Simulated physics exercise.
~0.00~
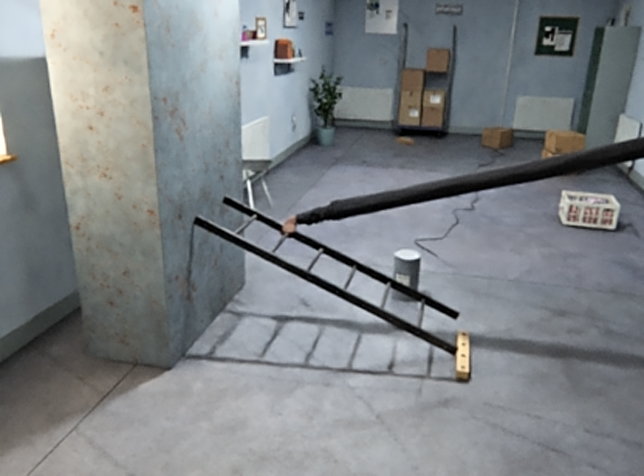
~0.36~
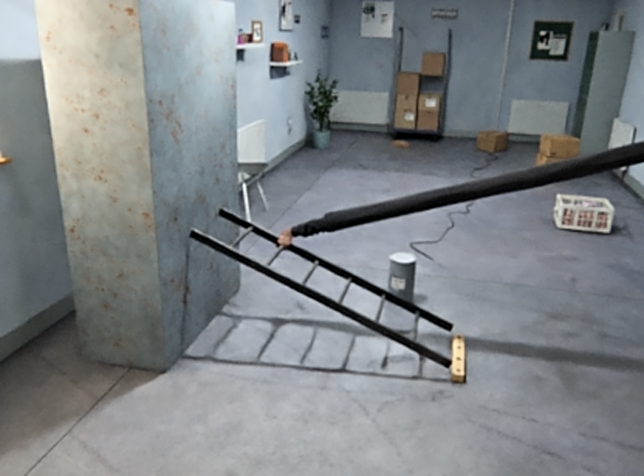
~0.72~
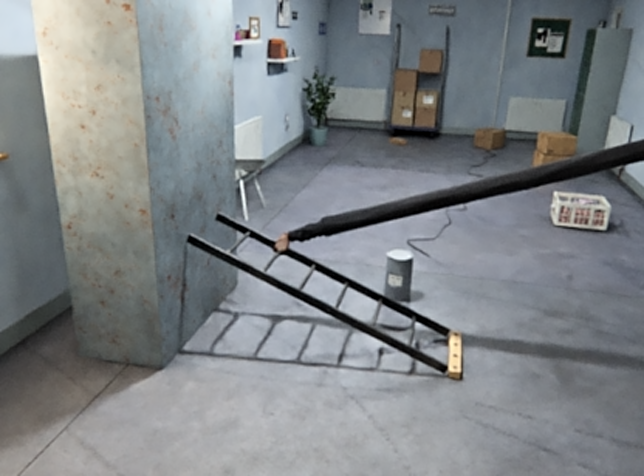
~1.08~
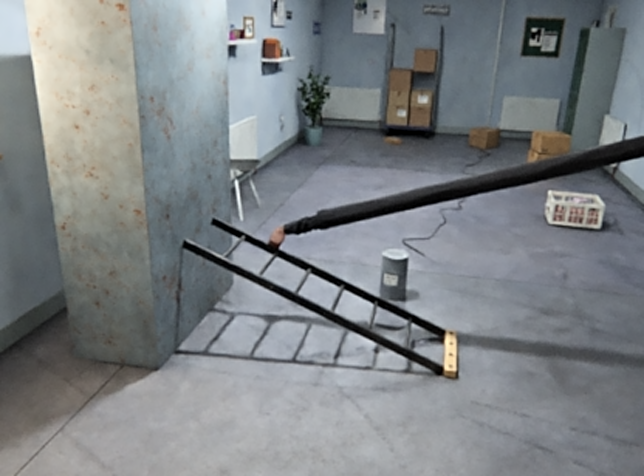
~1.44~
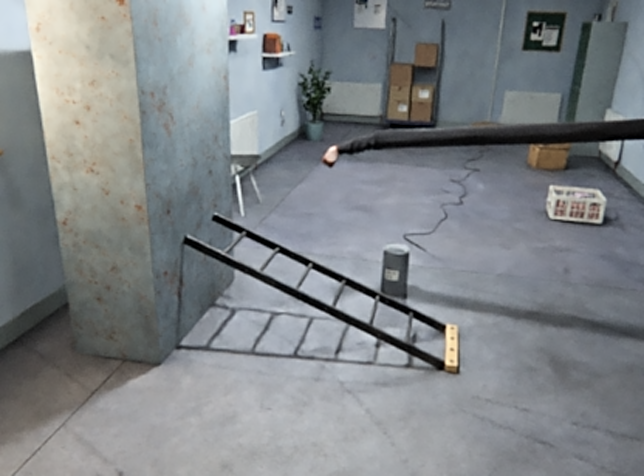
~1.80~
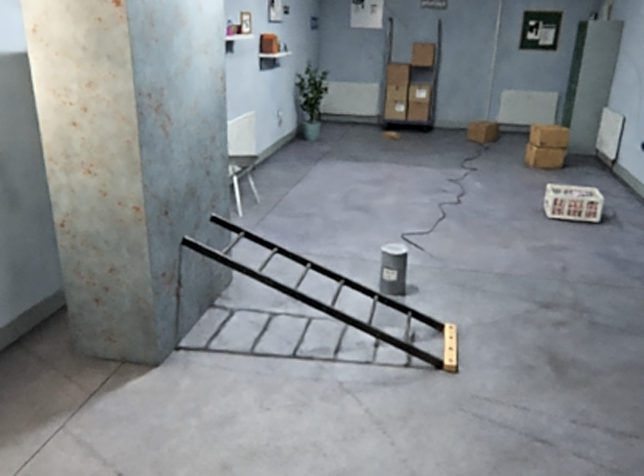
At the start, a hand at the end of a long, dark-sleeved arm reaches in from the right and holds a black ladder that slants against a tall, rust-speckled cupboard. The ladder's foot rests by a wooden batten on the grey floor, with a grey canister standing just behind it. The hand lowers the ladder slightly, and its upper end shifts a little down the cupboard's side. Then the hand lets go and draws back toward the right, leaving the view. The ladder stays leaning at its slant, and the batten and canister remain in place.
